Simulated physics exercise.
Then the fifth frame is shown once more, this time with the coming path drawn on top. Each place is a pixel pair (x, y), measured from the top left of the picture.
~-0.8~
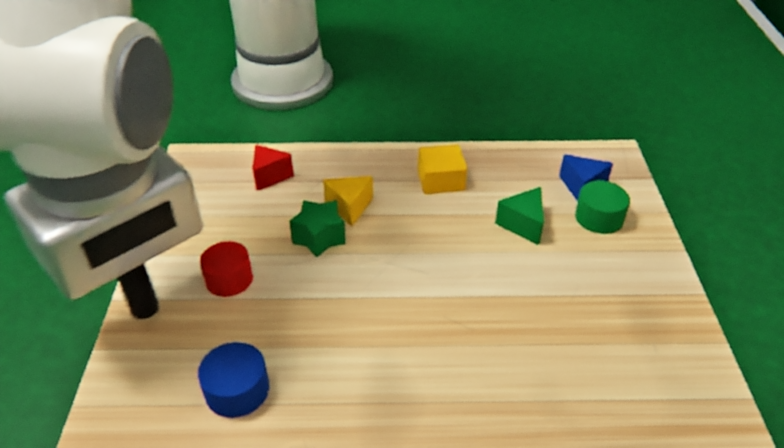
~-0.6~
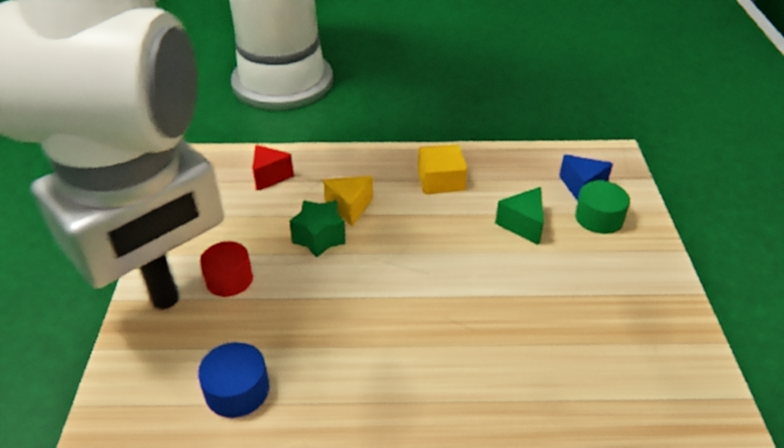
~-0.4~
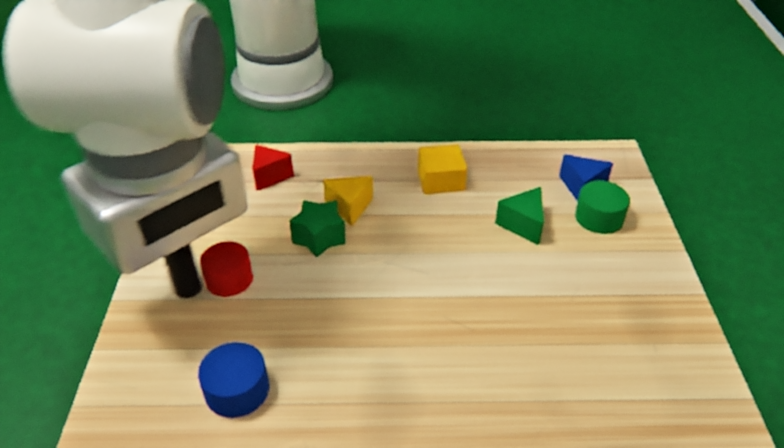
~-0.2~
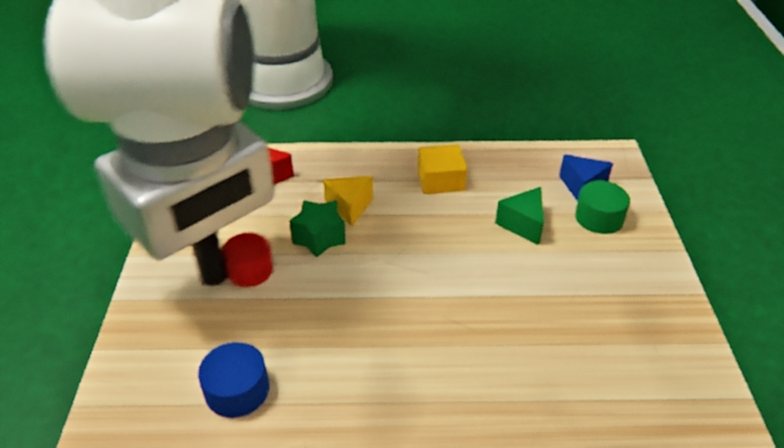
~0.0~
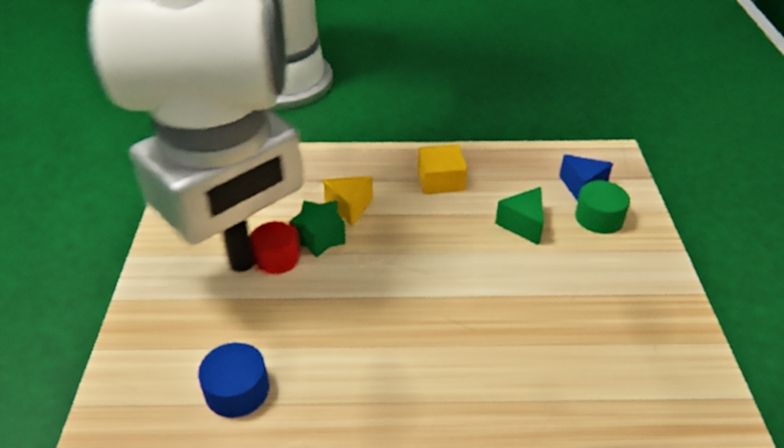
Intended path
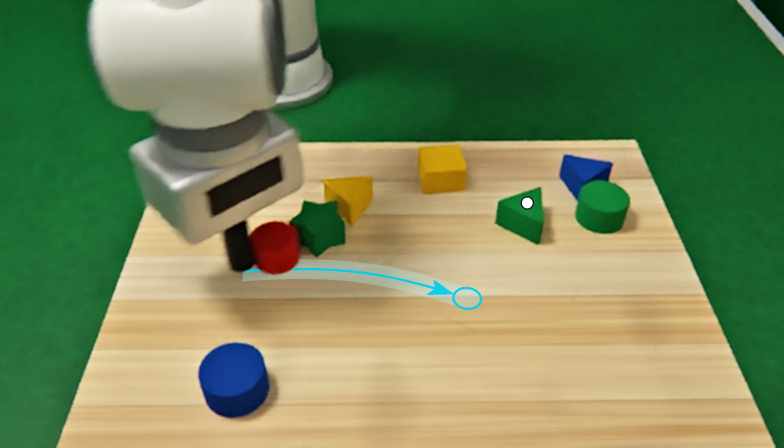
At the start, a white robot arm holds a dark rod over the left side of a wooden board, left of a red cylinder among scattered colored blocks. The rod moves right and slightly away until it meets the cylinder, then pushes it rightward up beside the green star.
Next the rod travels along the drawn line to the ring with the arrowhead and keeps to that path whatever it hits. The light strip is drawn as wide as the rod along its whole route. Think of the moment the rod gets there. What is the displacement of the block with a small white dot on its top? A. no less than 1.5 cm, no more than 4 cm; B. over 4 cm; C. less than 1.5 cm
C (less than 1.5 cm)
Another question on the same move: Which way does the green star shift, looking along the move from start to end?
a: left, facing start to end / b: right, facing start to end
a: Left, facing start to end.
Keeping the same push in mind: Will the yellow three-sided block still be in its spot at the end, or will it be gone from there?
By then it is displaced.
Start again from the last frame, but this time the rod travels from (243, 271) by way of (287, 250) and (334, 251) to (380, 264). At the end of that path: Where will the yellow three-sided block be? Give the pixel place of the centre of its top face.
The top centre is at (385, 164).
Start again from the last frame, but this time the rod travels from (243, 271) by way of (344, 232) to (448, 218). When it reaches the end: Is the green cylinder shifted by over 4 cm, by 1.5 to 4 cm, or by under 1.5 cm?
Short: Under 1.5 cm.
Path on the board, from (243, 271) through (357, 272) to (467, 298); the dot is on the green three-sided block.
What follows on the original path. One third of the way, rod at (319, 261); red cylinder at (315, 221); green star at (348, 202); yellow three-sided block at (356, 177), turned 40° anticlockwise.
Two thirds of the way, rod at (394, 270); red cylinder at (315, 221); green star at (348, 202); yellow three-sided block at (356, 177), turned 40° anticlockwise.
At the end, rod at (468, 290); red cylinder at (315, 221); green star at (348, 202); yellow three-sided block at (356, 177), turned 40° anticlockwise; green three-sided block in place.
